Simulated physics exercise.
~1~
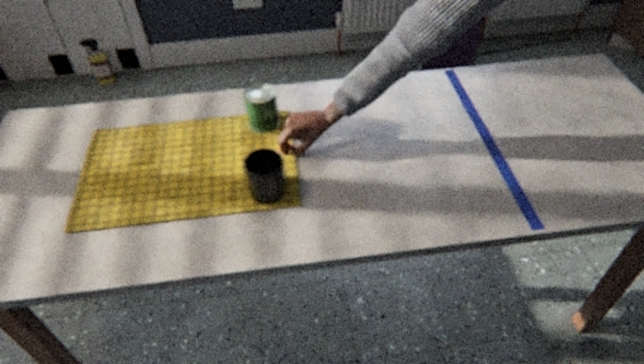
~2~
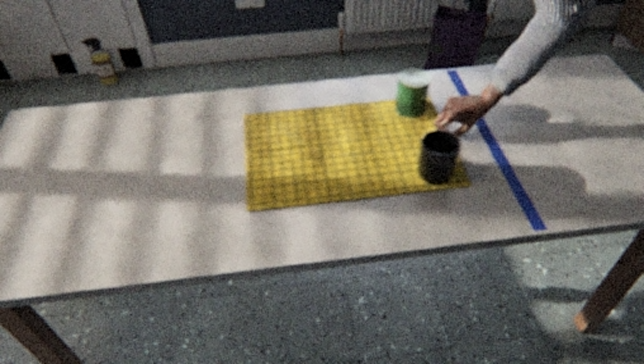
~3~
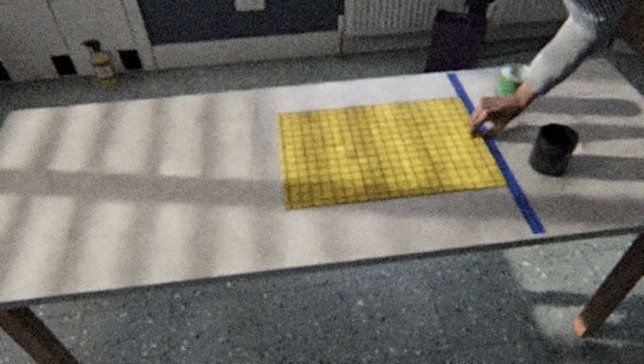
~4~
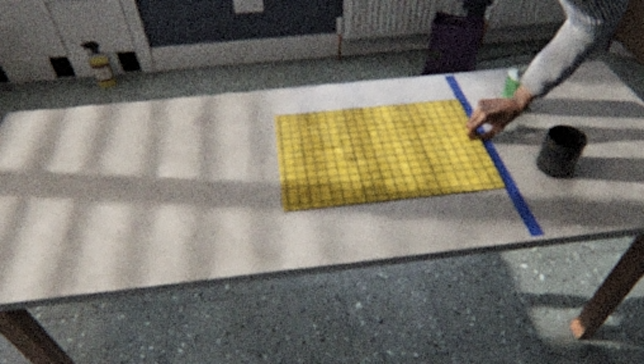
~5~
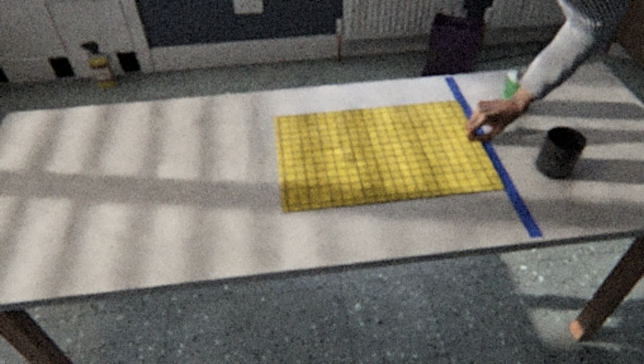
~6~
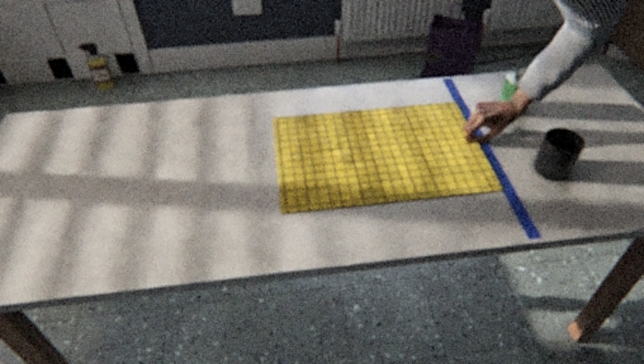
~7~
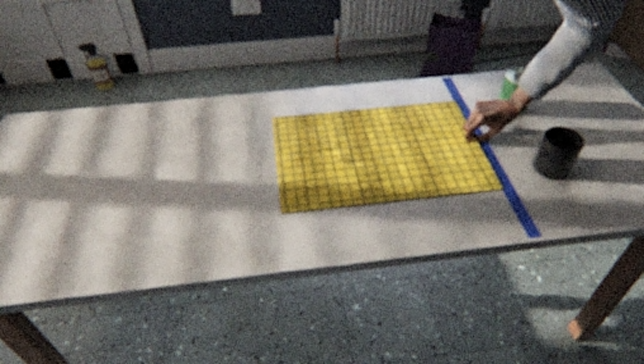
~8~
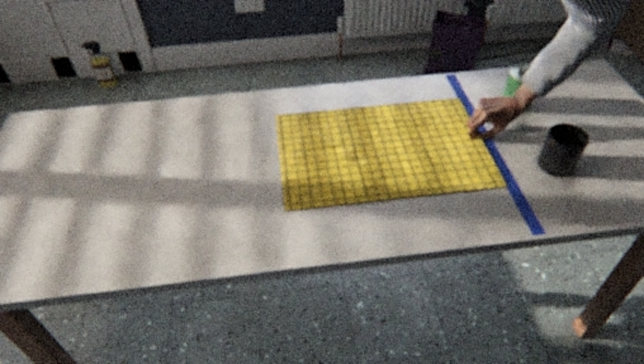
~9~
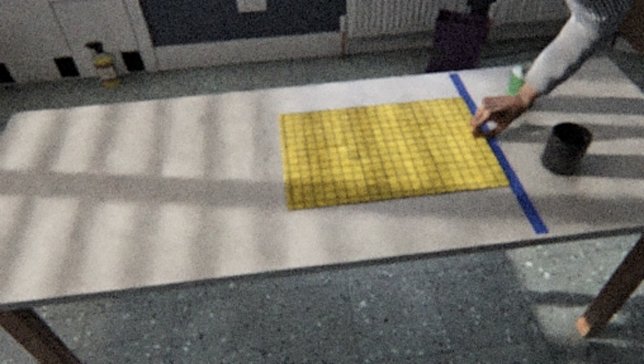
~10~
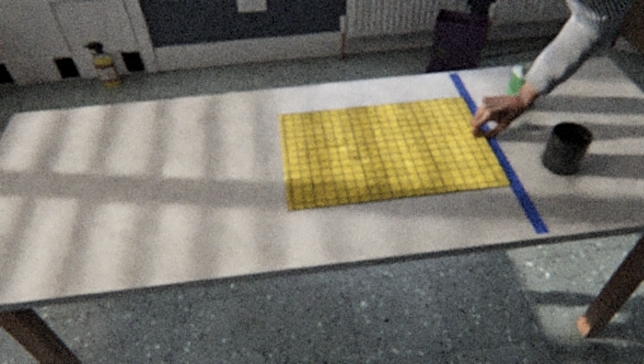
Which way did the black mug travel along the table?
The black mug moved to the right, ending up past the blue tape.
